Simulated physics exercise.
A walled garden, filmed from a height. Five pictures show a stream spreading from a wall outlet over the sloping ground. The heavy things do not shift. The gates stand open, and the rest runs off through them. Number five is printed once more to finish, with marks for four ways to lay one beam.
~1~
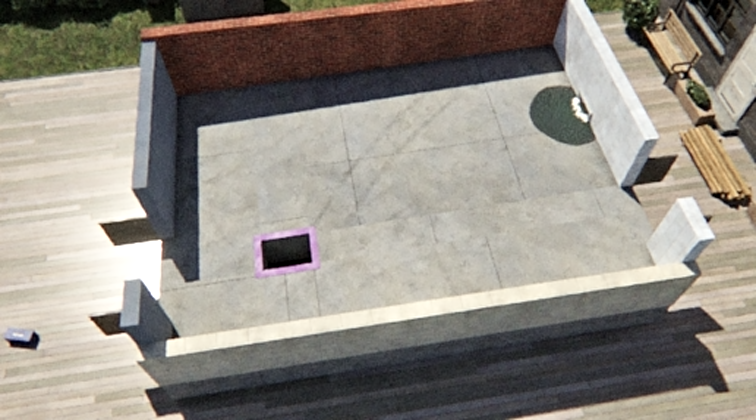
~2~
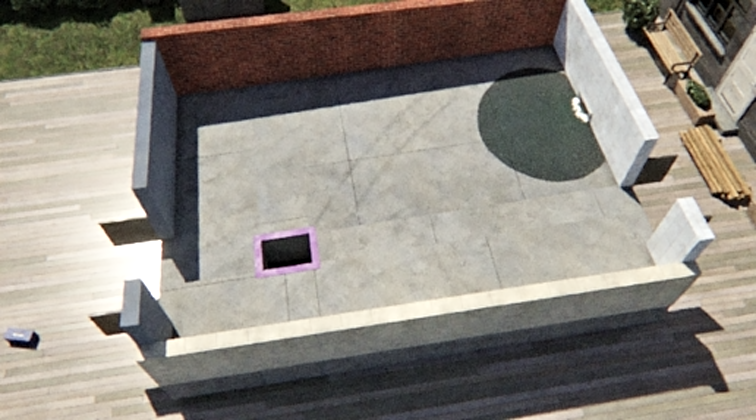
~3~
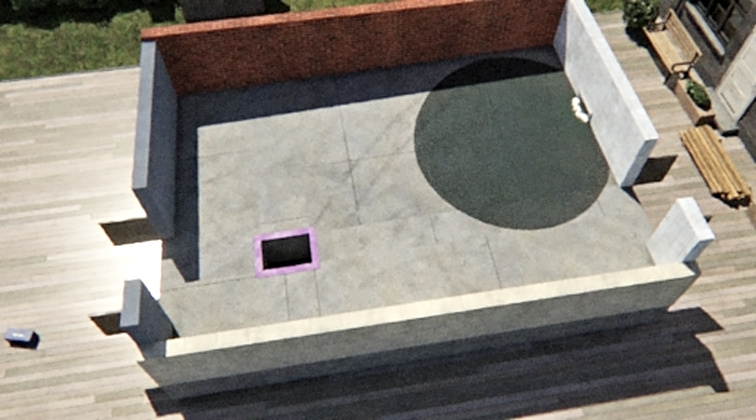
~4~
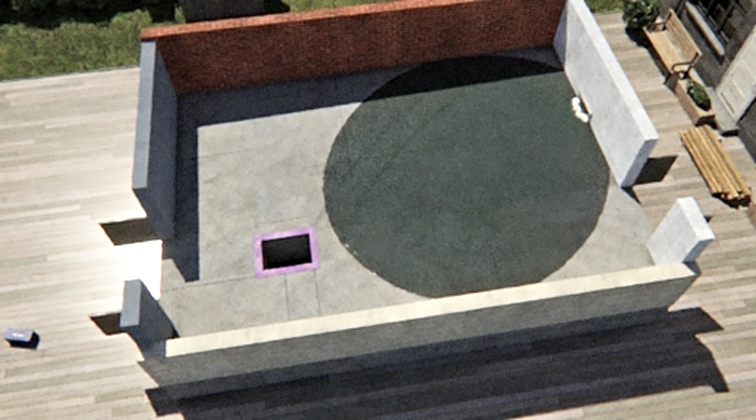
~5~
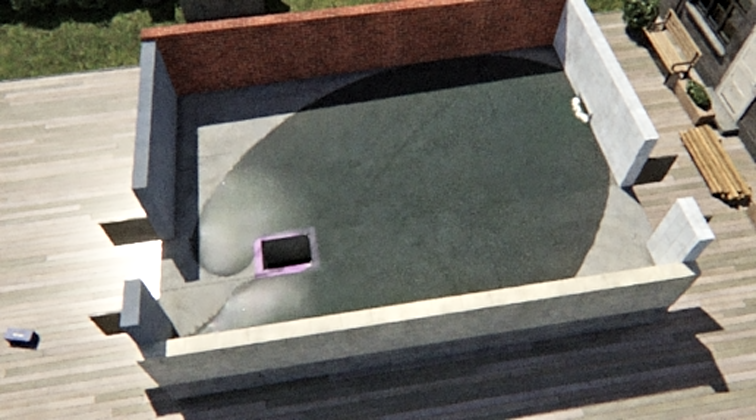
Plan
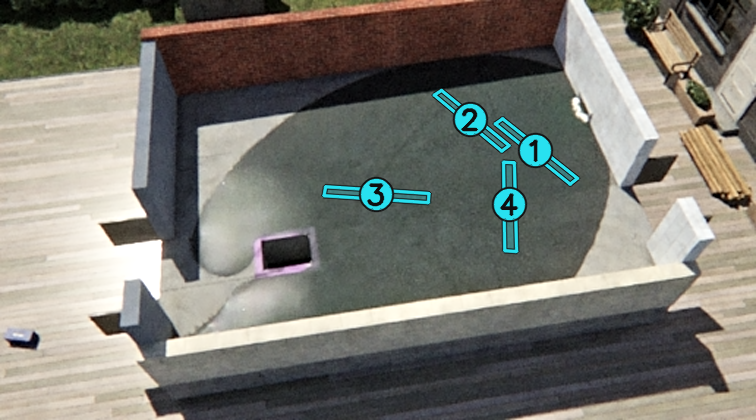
A walled courtyard with a grey paved floor, a red brick wall at the back and pale walls around the rest, is seen from a fixed height above wooden decking. A black opening with a purple rim sits left of centre, and a bench stands outside at upper right. Dark water spreads from the right wall across the floor in a widening round patch, then reaches the purple-edged gully and enters it.
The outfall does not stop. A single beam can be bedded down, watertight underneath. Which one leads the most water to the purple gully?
4 works best here.
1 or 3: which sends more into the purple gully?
Spot 1.
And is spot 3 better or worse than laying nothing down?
Worse.
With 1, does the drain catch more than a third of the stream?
No, it does not.
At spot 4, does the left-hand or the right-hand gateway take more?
More leaves on the left.
On the marked copy, 1 from (499, 121) to (573, 181); 2 from (437, 92) to (505, 148); 3 from (324, 191) to (428, 198); 4 from (510, 251) to (508, 162).
For spot 1, about 15 % of the stream runs into the purple gully, about 85 % out by the gates.
For spot 2, about 11 % of the stream runs into the purple gully, about 89 % out by the gates.
For spot 3, about 8 % of the stream runs into the purple gully, about 91 % out by the gates.
For spot 4, about 23 % of the stream runs into the purple gully, about 77 % out by the gates.
